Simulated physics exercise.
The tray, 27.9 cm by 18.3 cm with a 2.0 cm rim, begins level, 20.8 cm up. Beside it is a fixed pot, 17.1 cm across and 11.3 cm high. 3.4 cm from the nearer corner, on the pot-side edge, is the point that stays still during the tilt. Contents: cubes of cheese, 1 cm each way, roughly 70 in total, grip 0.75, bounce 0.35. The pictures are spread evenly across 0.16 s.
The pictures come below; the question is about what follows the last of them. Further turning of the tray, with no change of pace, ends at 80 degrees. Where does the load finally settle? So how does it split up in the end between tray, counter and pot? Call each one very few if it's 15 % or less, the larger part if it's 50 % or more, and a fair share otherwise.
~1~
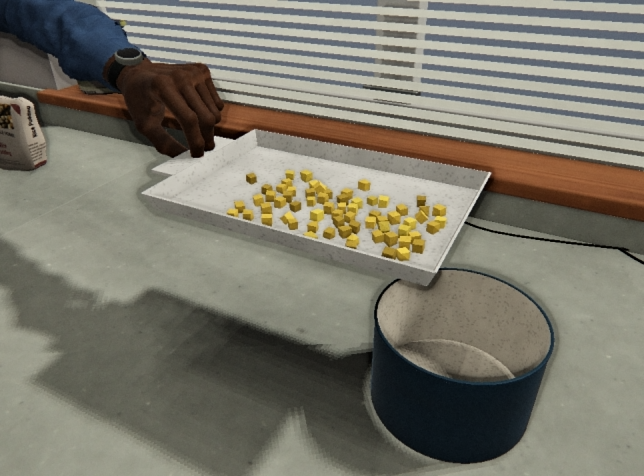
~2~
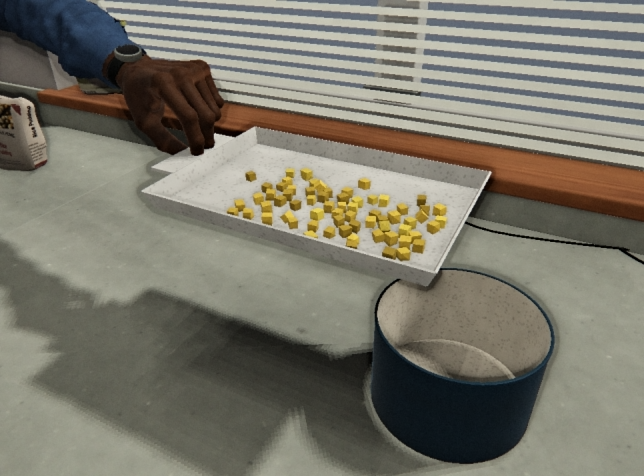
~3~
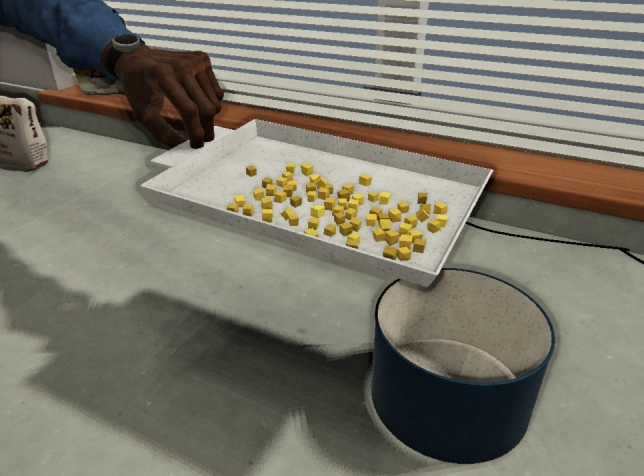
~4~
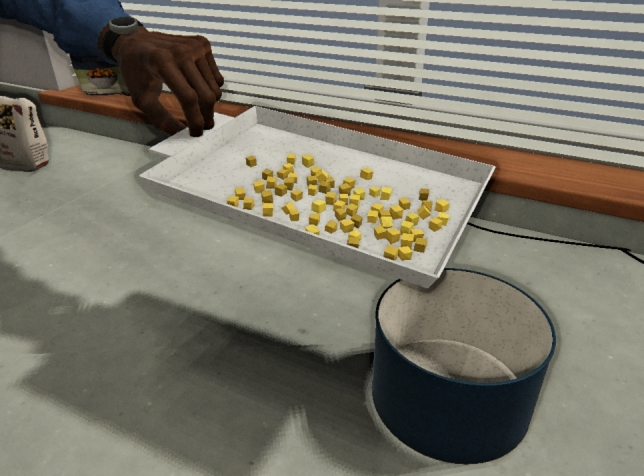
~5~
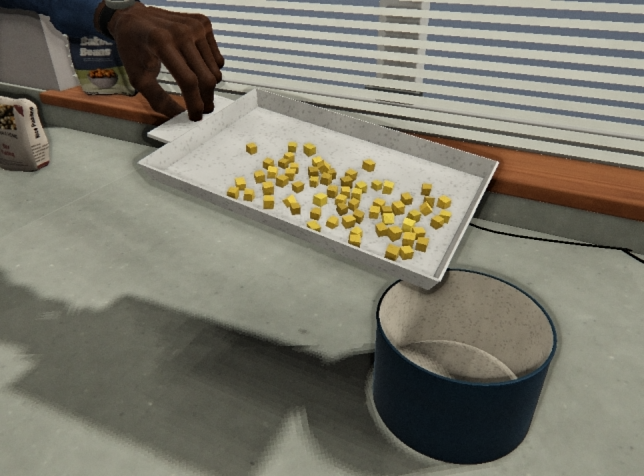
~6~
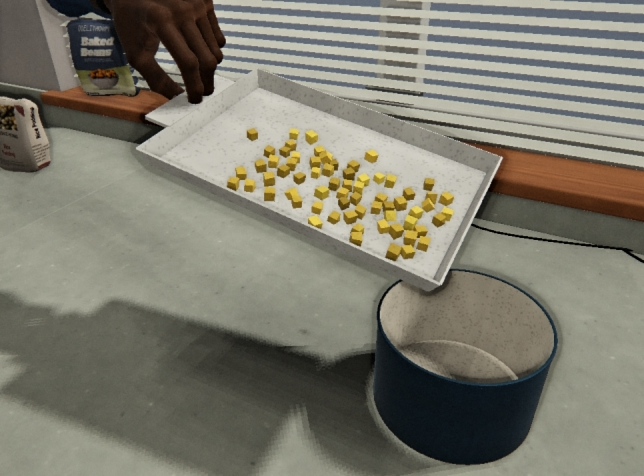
I'd say tray very few, counter the larger part, pot very few.
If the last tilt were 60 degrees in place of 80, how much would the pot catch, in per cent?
It would be near 5 per cent.
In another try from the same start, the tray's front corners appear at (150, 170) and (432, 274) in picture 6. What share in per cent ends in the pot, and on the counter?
That works out as pot 0 and counter 100.
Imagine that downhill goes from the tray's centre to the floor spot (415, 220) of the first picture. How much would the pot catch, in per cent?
55 %.
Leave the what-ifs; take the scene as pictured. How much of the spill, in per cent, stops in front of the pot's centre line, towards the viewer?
Near 100 in a hundred.
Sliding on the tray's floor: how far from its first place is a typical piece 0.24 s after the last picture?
About 1 cm.
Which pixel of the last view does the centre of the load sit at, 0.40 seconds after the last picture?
At about (415, 245).
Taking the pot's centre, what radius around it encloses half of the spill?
Roughly 20 cm from the centre.
Then, 0.24 s after the last picture, tilt 48 degrees; the tray holds 100 %, the pot 0 %.
Then, 0.40 s after the last picture, tilt 70 degrees; the tray holds 100 %, the pot 0 %.
Then, 0.68 s after the last picture, tilt 80 degrees; the tray holds 15 %, the pot 0 %.
In the end, tray 5 %, counter 95 %, pot 5 %.
